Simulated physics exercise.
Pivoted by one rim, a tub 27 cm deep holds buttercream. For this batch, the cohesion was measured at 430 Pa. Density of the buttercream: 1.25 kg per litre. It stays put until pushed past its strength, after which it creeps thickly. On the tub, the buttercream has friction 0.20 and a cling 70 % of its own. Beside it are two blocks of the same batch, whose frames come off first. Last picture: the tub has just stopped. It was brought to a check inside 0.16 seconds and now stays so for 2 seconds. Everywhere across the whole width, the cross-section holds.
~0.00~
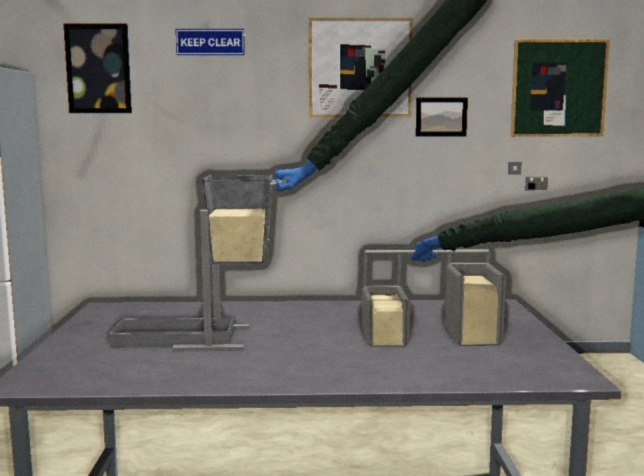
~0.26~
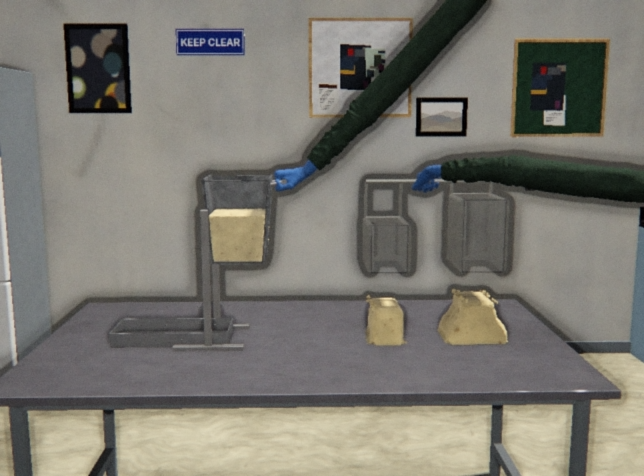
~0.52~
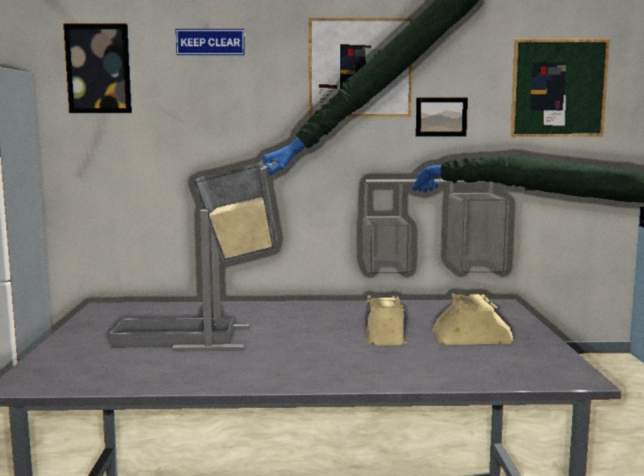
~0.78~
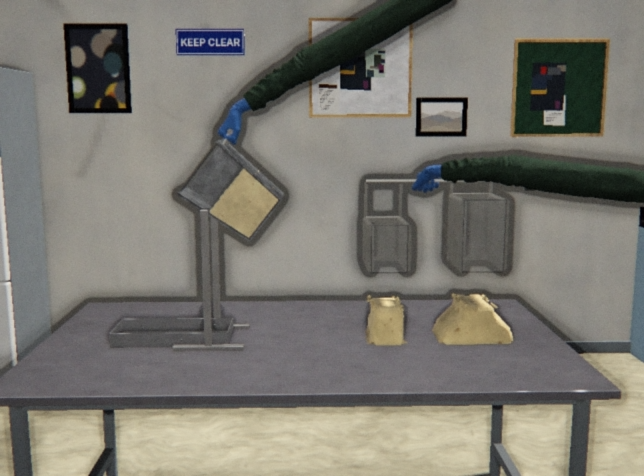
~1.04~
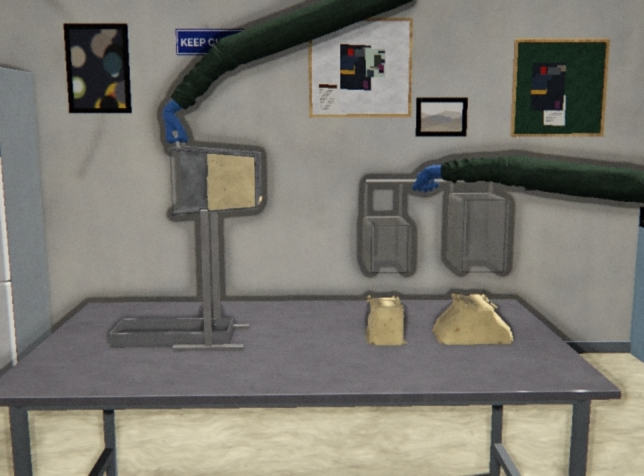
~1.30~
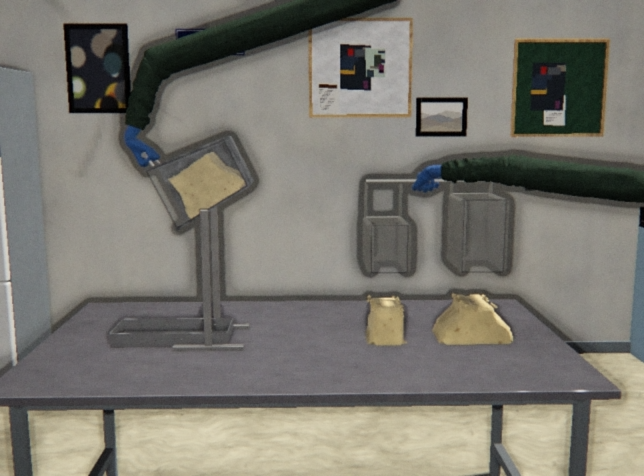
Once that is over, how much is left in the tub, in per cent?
0 %.
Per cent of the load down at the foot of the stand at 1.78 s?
I'd say about 80 per cent of it.
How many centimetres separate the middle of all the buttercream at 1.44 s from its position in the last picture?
It has moved close to 11 cm.
After 1.44 s, the tub is at 116 degrees and holds 72 %.
After 1.61 s, the tub is at 116 degrees and holds 7 %.
After 1.78 s, the tub is at 116 degrees and holds 0 %.
After 1.95 s, the tub is at 116 degrees and holds 0 %.
After 3.30 s, the tub is at 116 degrees and holds 0 %.
